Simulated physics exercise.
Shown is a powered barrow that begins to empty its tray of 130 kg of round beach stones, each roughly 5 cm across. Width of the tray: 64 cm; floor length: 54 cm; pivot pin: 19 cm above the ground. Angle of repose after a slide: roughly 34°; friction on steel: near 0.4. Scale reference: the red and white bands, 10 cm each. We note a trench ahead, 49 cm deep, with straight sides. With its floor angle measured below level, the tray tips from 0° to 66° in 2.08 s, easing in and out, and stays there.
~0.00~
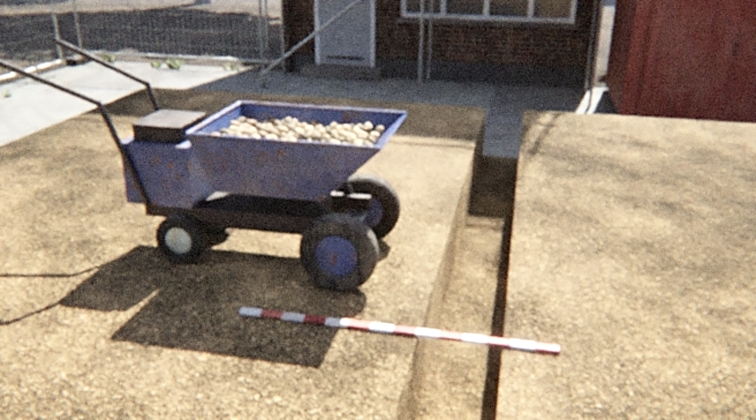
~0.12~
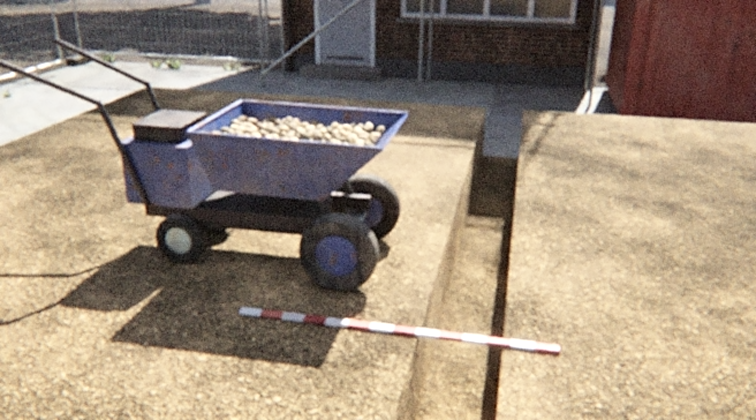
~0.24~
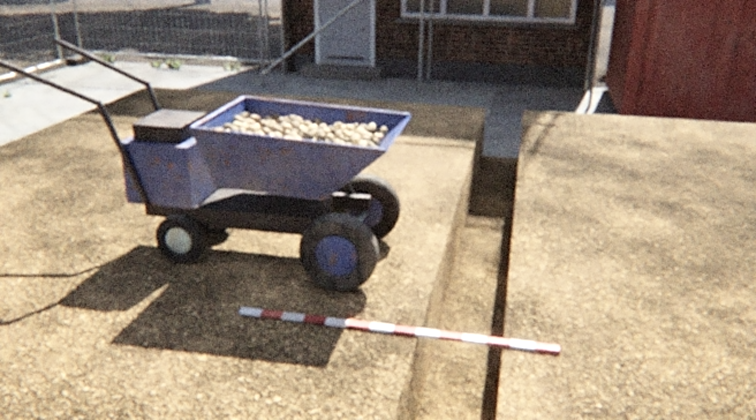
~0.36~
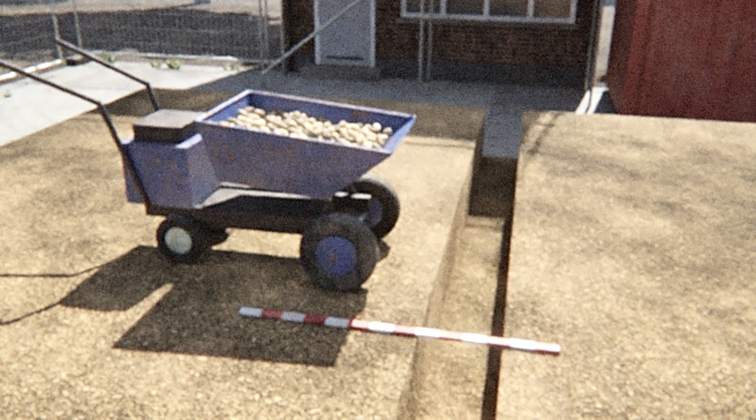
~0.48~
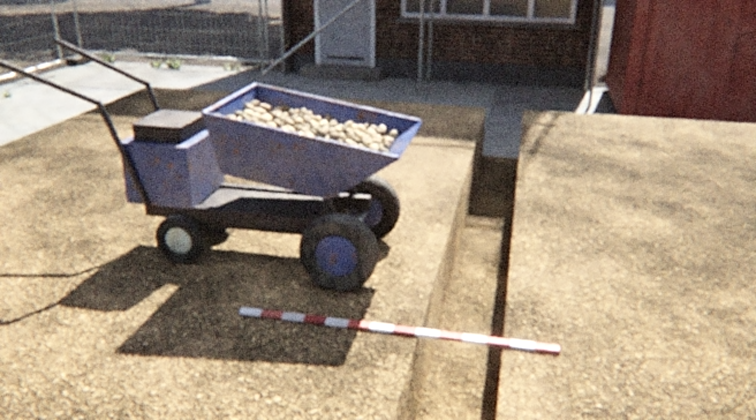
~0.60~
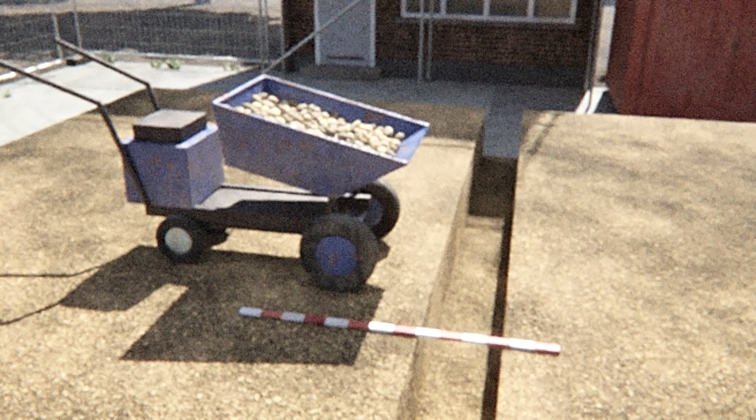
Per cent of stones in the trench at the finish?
About 61 %.
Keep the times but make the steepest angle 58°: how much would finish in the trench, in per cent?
About 70%.
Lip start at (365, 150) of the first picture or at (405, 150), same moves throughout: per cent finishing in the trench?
I'd expect some 85 per cent, then some 35.
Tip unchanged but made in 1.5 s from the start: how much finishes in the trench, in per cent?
50 %.
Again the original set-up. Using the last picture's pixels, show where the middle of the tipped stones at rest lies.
At about pixel (492, 343) in the last view.
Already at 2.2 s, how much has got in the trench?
40 per cent or so by then.
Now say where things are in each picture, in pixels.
The first picture shows lip at (381, 149), floor tilted 0°, highest stones at (299, 128).
The second picture shows lip at (382, 150), floor tilted 1°, highest stones at (300, 128); the stones move at 0.1 m/s on average.
In the third picture, the tray is at 2°, its lip at (386, 151); the top of the load is at (284, 125); the stones move at 0.2 m/s on average.
In the fourth picture, the tray is at 5°, its lip at (391, 154); the top of the load is at (270, 119); the stones move at 0.2 m/s on average.
The fifth picture shows lip at (399, 159), floor tilted 9°, highest stones at (266, 111); the stones move at 0.3 m/s on average.
In the sixth picture, the tray is at 13°, its lip at (407, 164); the top of the load is at (263, 103); the stones move at 0.4 m/s on average.
After 1.6 s the floor is at 56°; 97 % in the tray, 3 % in the trench; the foremost stones are at (487, 253).
After 2.2 s the floor is at 66°; 27 % in the tray, 41 % in the trench, 32 % past the trench; the foremost stones are at (633, 287).
After 2.5 s the floor is at 66°; 7 % in the tray, 53 % in the trench, 40 % past the trench; the foremost stones are at (697, 300).
After 4.5 s the floor is at 66°; 0 % in the tray, 61 % in the trench, 39 % past the trench; the foremost stones are at (719, 300).
